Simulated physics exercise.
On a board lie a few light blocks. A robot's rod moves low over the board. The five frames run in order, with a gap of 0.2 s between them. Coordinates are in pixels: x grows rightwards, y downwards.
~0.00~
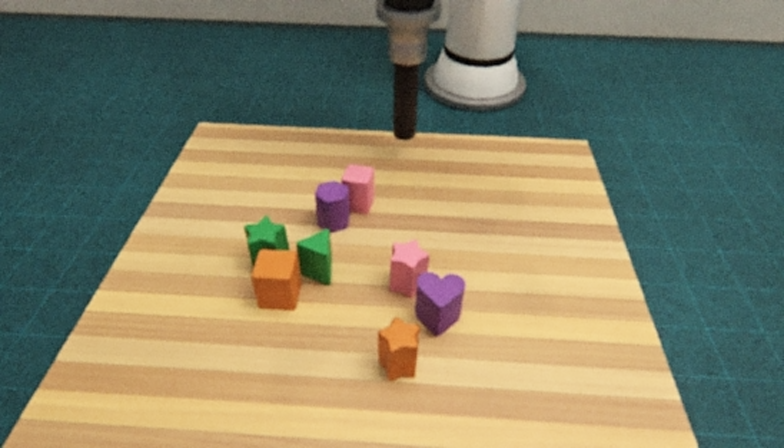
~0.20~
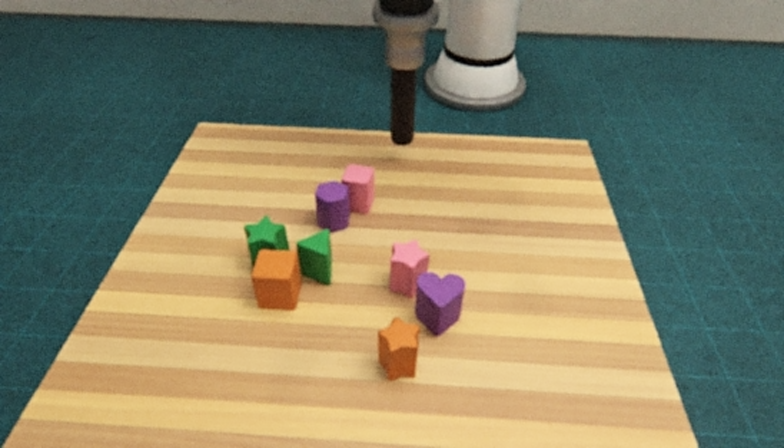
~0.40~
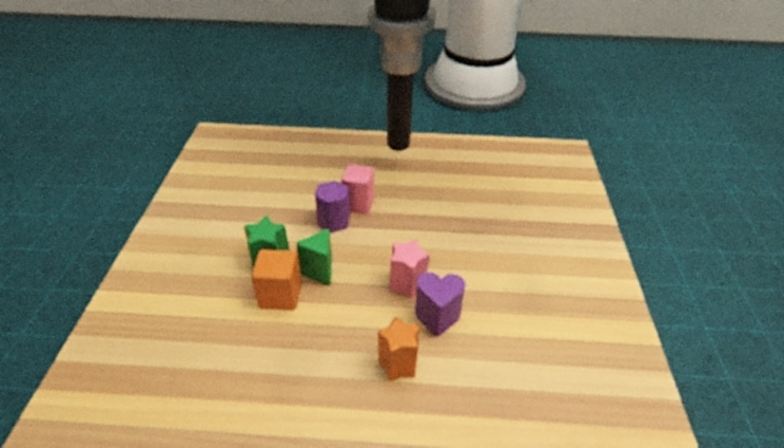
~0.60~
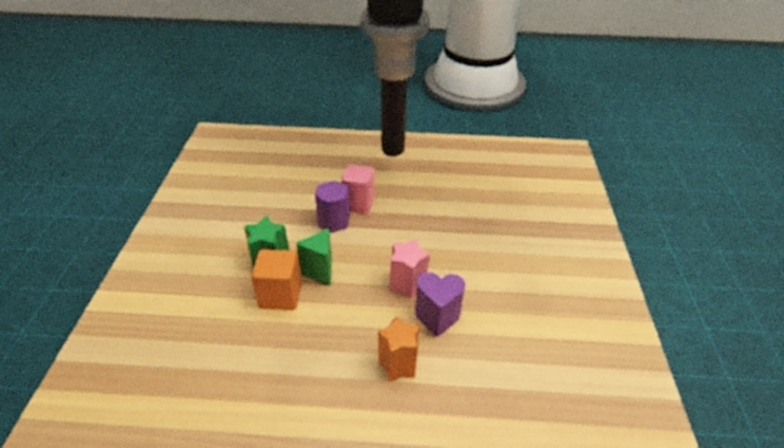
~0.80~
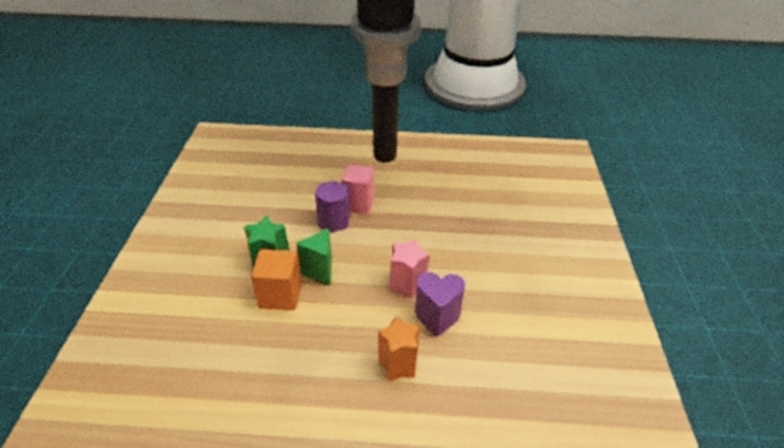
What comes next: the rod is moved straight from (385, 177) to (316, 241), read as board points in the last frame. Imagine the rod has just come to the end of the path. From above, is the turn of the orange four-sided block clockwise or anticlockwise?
Spin direction: Counter-clockwise.
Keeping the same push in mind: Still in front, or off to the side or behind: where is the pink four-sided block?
Expect to find it ahead of the rod.
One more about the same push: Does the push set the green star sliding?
Yes.
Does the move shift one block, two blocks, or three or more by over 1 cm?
Displaced: Three or more.
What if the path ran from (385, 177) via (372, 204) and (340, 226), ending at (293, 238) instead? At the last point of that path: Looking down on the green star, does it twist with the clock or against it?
It goes round opposite to clock hands.
On the path given first. One third of the way, rod (362, 176); purple six-sided block (324, 195); pink four-sided block (349, 181).
Two thirds of the way, rod (338, 197); purple six-sided block (295, 217); pink four-sided block (322, 203), turned 15° clockwise.
At the end, rod (313, 220); green star (228, 249), turned 35° clockwise; orange four-sided block (268, 267), turned 25° anticlockwise; purple six-sided block (262, 241); pink four-sided block (293, 227), turned 25° clockwise.
